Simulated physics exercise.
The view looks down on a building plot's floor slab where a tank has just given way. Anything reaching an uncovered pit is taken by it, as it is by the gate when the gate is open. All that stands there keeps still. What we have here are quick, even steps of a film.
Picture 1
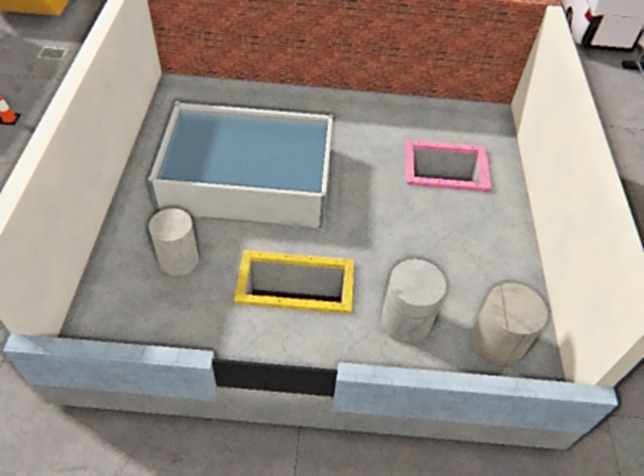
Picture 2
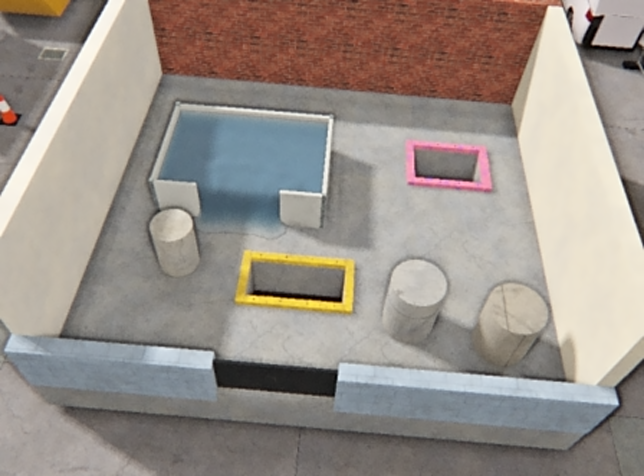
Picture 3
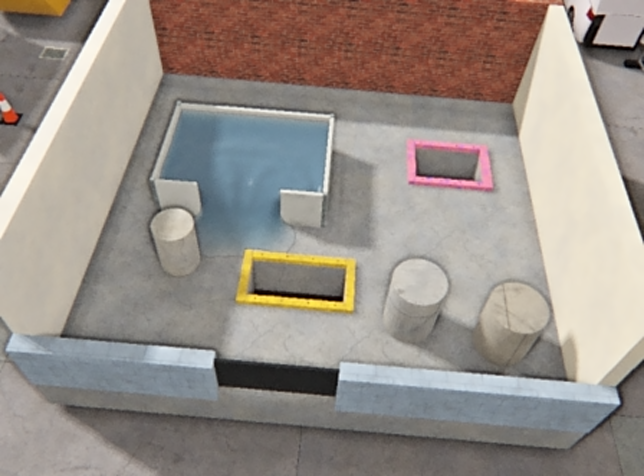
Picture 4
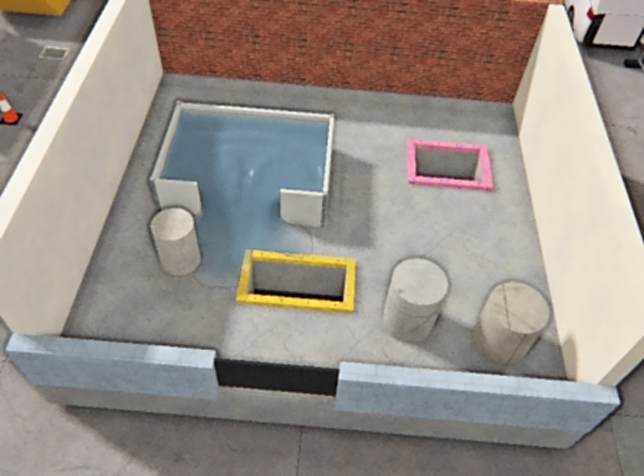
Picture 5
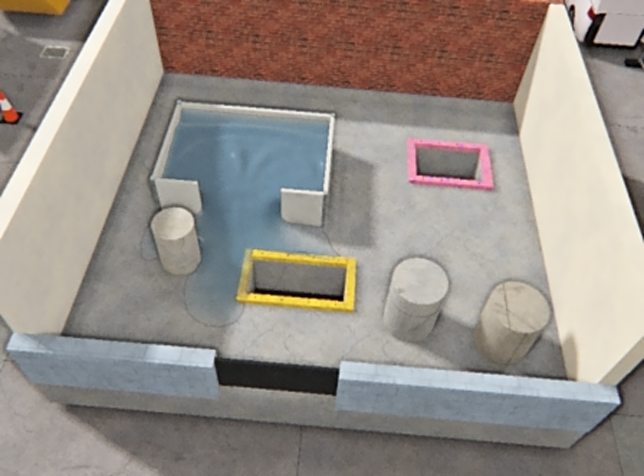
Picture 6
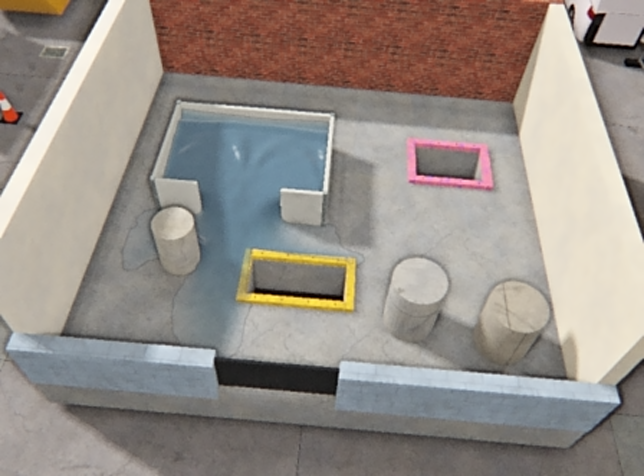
Water pouring through a gap in the front of a tank, spreading across a concrete slab past a yellow-rimmed pit and a pillar.
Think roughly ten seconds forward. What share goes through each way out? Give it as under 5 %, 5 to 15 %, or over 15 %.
As I see it, the gate swallows below five per cent; the pink pit swallows below five per cent; the yellow pit swallows beyond fifteen per cent.
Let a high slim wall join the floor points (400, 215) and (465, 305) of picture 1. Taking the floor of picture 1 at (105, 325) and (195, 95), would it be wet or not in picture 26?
Swamped, then spared.
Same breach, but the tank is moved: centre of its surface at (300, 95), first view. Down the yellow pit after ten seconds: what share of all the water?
Result, yellow pit: 25 percent after ten seconds.
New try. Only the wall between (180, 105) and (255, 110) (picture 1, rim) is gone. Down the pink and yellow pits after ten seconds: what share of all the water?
Pink 4 %, yellow 0 %.
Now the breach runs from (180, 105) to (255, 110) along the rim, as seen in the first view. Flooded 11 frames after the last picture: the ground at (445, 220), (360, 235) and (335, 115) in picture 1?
Result, in sequence: Untouched by the flood; untouched by the flood; inundated.
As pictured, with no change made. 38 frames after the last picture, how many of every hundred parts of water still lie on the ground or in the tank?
My reading is around 80 percent.
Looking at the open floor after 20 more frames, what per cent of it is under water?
I'd put it at roughly 50 per cent.
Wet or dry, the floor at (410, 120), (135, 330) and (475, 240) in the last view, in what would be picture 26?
Taking them as listed, I'd call them high and dry, soaked through and soaked through.
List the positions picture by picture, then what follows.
In the first picture, the tank at (246, 150) is whole and still.
In the second picture, the front is at (281, 231), out from the gap at (240, 210).
In the third picture, the front is at (279, 253), out from the gap at (241, 210).
In the fourth picture, the front is at (207, 282), out from the gap at (241, 210).
In the fifth picture, the front is at (207, 319), out from the gap at (242, 209).
In the sixth picture, the front is at a hidden place, out from the gap at (241, 208).
A moment on, water covers 20 % of the floor; the gate 0 %, the pink pit 0 %, the yellow pit 6 %.
Next, water covers 30 % of the floor; the gate 0 %, the pink pit 0 %, the yellow pit 11 %.
Then, water covers 50 % of the floor; the gate 0 %, the pink pit 0 %, the yellow pit 16 %.
Later, water covers 65 % of the floor; the gate 0 %, the pink pit 0 %, the yellow pit 19 %.
In the end, water covers 95 % of the floor; the gate 0 %, the pink pit 0 %, the yellow pit 20 %.
